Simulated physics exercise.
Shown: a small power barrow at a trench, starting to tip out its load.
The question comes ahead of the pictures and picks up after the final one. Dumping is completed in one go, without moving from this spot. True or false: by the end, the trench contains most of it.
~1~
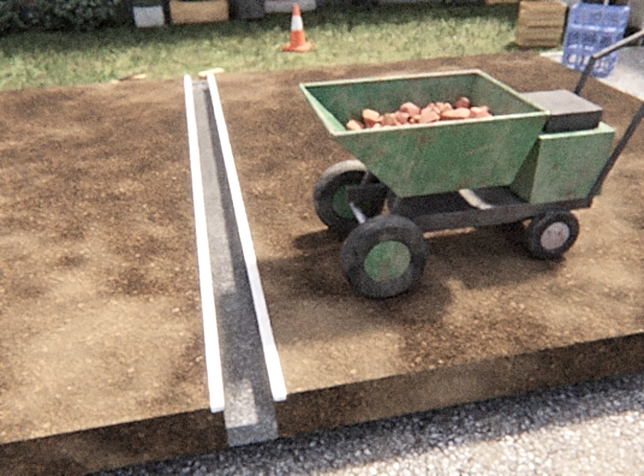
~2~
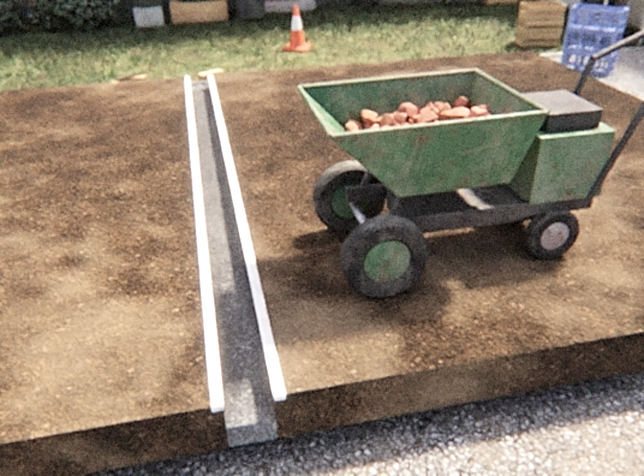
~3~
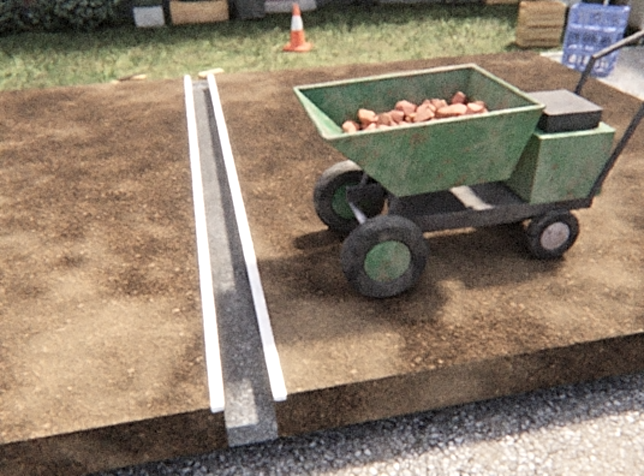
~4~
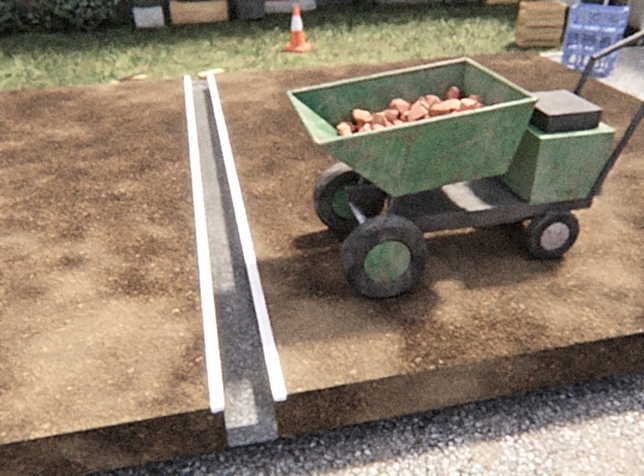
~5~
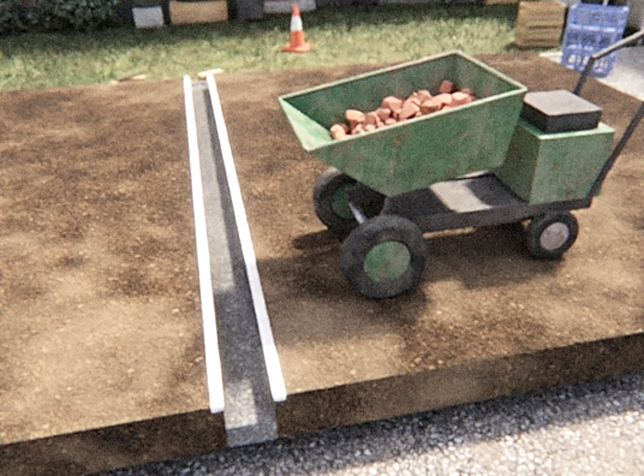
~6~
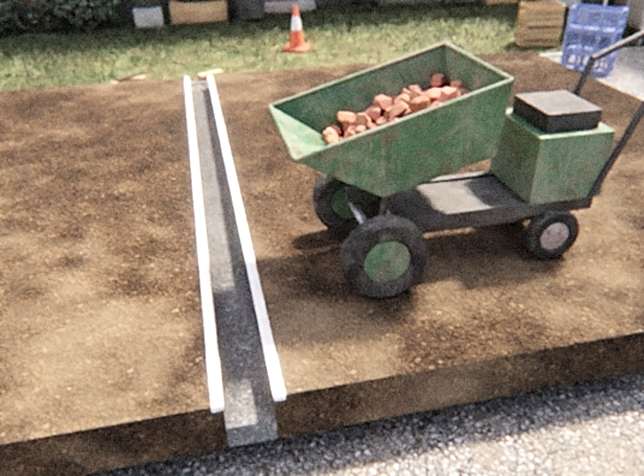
False.
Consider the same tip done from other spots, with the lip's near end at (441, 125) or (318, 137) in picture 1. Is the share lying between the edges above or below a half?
Try one: The lesser share. Try two: The lesser share.
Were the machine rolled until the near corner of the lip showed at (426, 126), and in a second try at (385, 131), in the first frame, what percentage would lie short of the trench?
You'd get 40 in a hundred the first time and 10 in a hundred the second.
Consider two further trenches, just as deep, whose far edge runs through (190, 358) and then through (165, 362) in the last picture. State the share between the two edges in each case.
The first try comes to close to 60 per cent, the next to 80 per cent.
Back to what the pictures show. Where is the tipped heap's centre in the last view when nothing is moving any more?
About (201, 278).
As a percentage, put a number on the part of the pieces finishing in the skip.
It comes out at some 30 in a hundred.
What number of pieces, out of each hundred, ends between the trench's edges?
I'd put it at some 30 per cent.
Shortly afterwards, skip tipped steeply; the whole lot in the skip.
Next, skip tipped right over; the bulk in the skip; near a quarter in or heaped over the trench; a little beyond it.
Some moments later, skip tipped right over; near a third in the skip; near a third in or heaped over the trench; near a third beyond it.
In the end, skip tipped right over; near a third in the skip; near a third in or heaped over the trench; near a third beyond it.
